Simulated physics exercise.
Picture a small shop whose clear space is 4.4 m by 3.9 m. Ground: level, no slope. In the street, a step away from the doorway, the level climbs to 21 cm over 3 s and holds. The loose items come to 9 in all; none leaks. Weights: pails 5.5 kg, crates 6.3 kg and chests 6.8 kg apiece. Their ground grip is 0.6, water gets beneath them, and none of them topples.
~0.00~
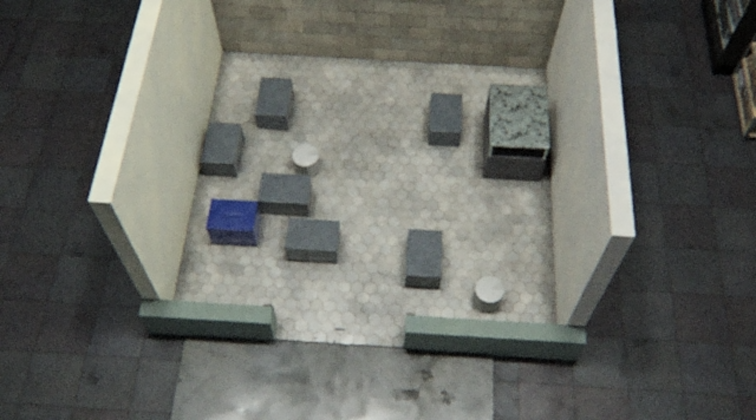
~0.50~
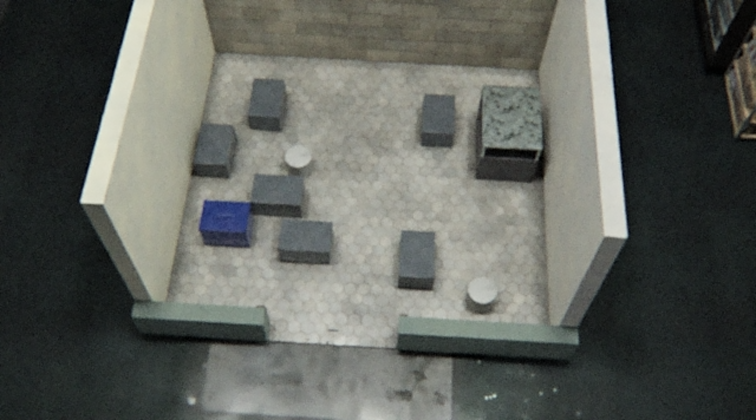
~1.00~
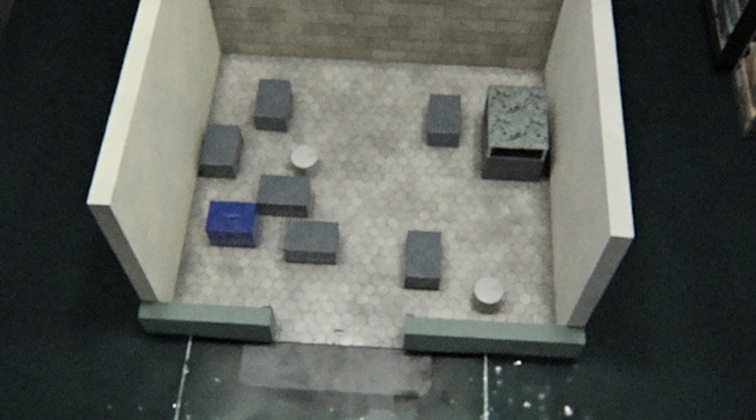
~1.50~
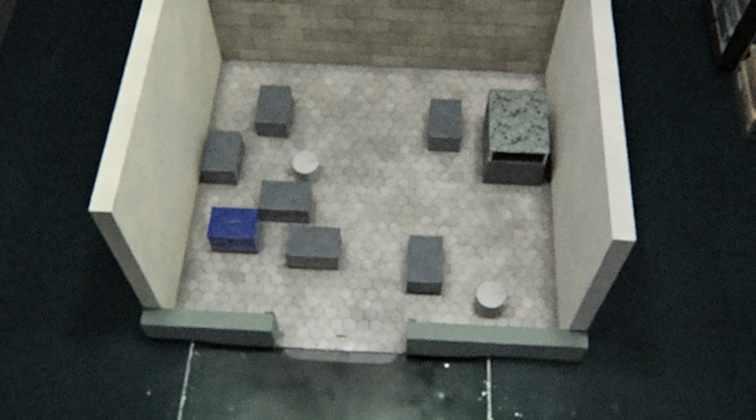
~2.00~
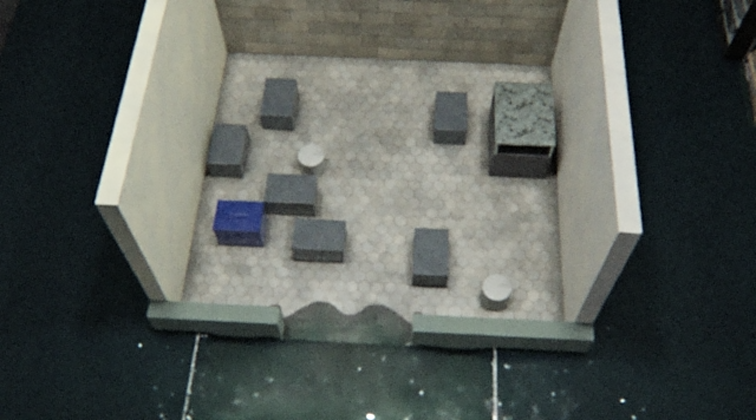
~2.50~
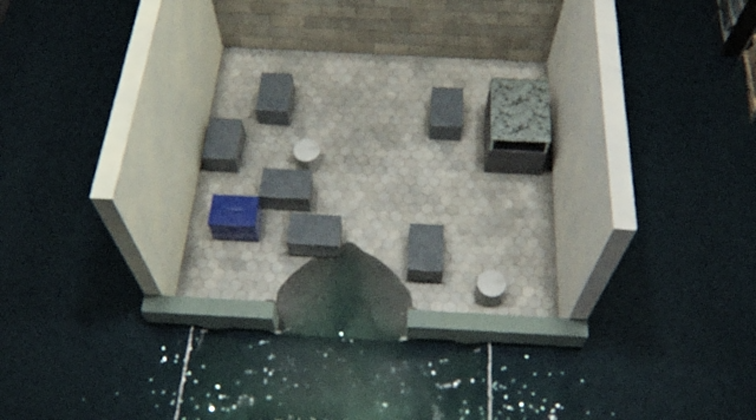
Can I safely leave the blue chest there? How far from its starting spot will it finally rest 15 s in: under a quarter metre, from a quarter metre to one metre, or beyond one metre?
It ends up between a quarter metre and one metre away.
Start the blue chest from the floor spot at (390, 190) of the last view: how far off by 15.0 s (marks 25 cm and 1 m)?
Answer: It covers a big distance.
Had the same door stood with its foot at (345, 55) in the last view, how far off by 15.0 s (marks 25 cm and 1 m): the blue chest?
Then the blue chest would have gone a long way.
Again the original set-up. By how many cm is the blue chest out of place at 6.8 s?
50 cm or so by then.
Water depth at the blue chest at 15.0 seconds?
Depth approx. 13 cm.
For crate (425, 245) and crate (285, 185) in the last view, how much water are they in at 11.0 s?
Close to 5 and 14 centimetres.
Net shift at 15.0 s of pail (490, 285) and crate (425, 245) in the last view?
One is off by 120 cm, the other by 0 cm, in the order asked.
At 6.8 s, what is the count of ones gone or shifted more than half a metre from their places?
At that time I count 7.
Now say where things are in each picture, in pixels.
The blue chest at (232, 215), on the bottom; water covers 0.0 m2; 0 of 9 have shifted, in the first picture.
The blue chest at (225, 216) rests on the ground; 0.0 m2 under water; 0 of 9 have shifted, in the second picture.
The blue chest at (231, 216) rests on the ground; water covers 0.0 m2; 0 of 9 have shifted, in the third picture.
The blue chest at (233, 223), on the bottom; water covers 0.0 m2; 0 of 9 have shifted, in the fourth picture.
The blue chest at (238, 216), on the bottom; 0.2 m2 under water; 0 of 9 have shifted, in the fifth picture.
The blue chest at (234, 210) rests on the ground; water covers 1.1 m2; 0 of 9 have shifted, in the sixth picture.
After 3.5 s the blue chest is near (234, 210), 0.0 m from its start, aground; 1 afloat.
After 6.8 s the blue chest is near (209, 186), 0.5 m from its start, afloat; 7 afloat.
After 11.0 s the blue chest is near (224, 218), 0.2 m from its start, afloat; 8 afloat.
After 15.0 s the blue chest is near (269, 160), 0.7 m from its start, afloat; 9 afloat.
